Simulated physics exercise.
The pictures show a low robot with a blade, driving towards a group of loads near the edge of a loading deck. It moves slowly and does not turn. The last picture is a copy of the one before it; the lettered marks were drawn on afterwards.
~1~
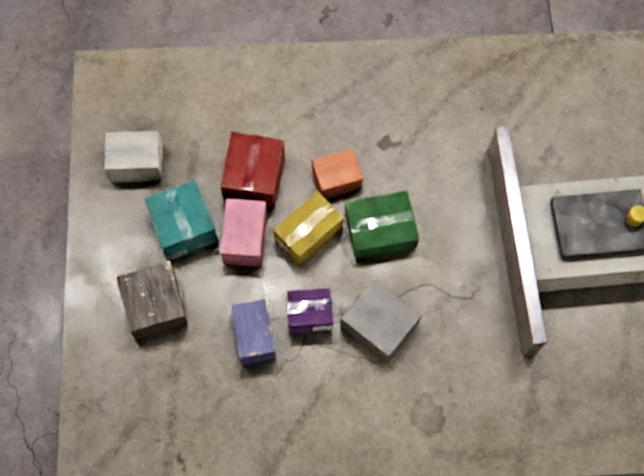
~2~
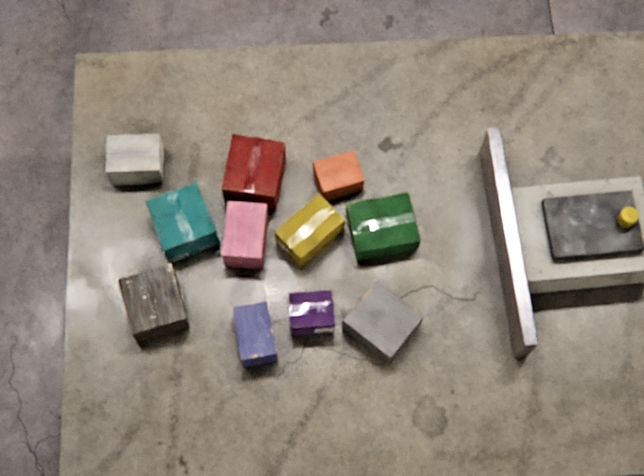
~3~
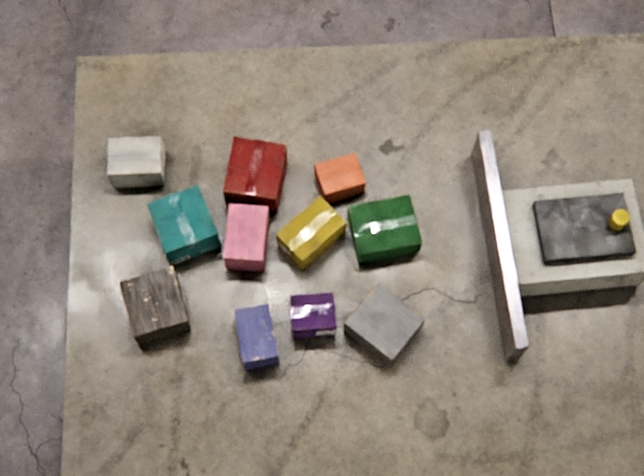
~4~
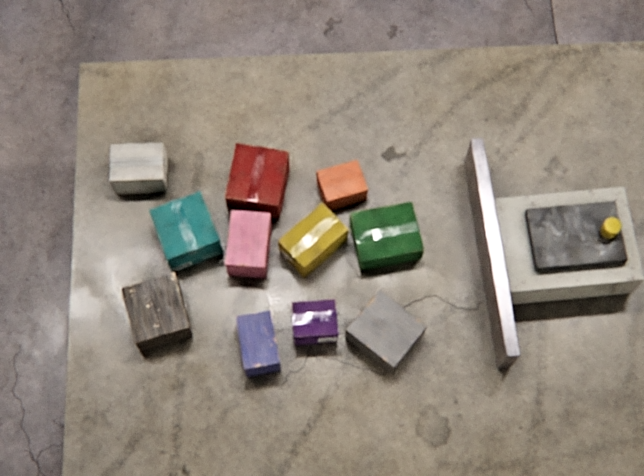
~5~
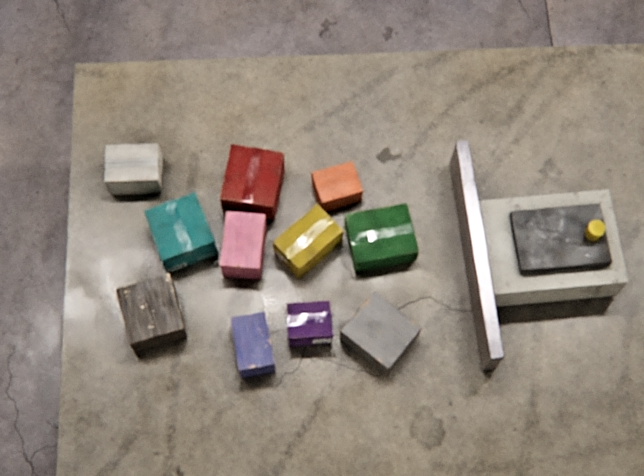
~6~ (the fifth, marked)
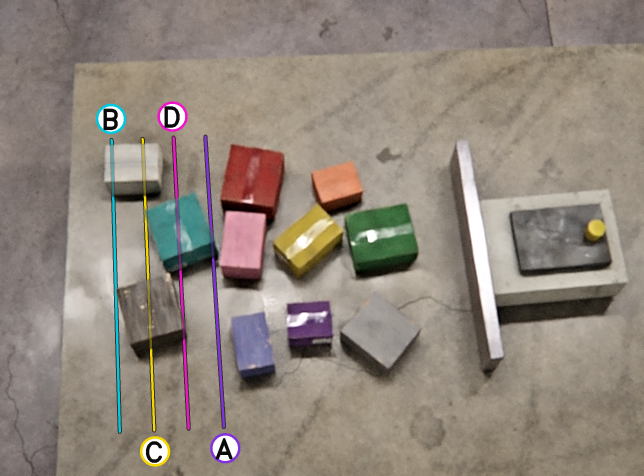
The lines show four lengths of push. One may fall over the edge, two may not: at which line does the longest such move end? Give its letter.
A is the last line within the limit.
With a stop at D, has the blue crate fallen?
No.
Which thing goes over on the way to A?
The turquoise box goes over.
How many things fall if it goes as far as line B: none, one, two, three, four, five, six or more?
In all, six or more.
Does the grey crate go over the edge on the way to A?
No.
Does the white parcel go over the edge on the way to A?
No.
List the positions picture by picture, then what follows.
In the first frame, purple parcel (310, 311); white parcel (134, 157); turquoise box (181, 221).
In the second frame, robot (586, 226); yellow parcel (310, 231).
In the third frame, robot (577, 228); green box (384, 229).
In the fourth frame, robot (569, 236); pink crate (248, 244).
In the fifth frame, robot (553, 239); blue crate (253, 344); orange crate (337, 187); purple parcel (309, 323).
On the marked copy, A at (214, 274); B at (116, 278); C at (148, 277); D at (181, 275).
Following A. Soon after the start, robot (460, 242); grey crate (345, 339); purple parcel (294, 321).
Later, robot (364, 246); turquoise box (110, 237); black crate (139, 316).
In the end, robot (291, 249); turquoise box over the edge; white parcel (84, 170); one fallen.
As for the rest, B drops seven; C drops five; D drops three.
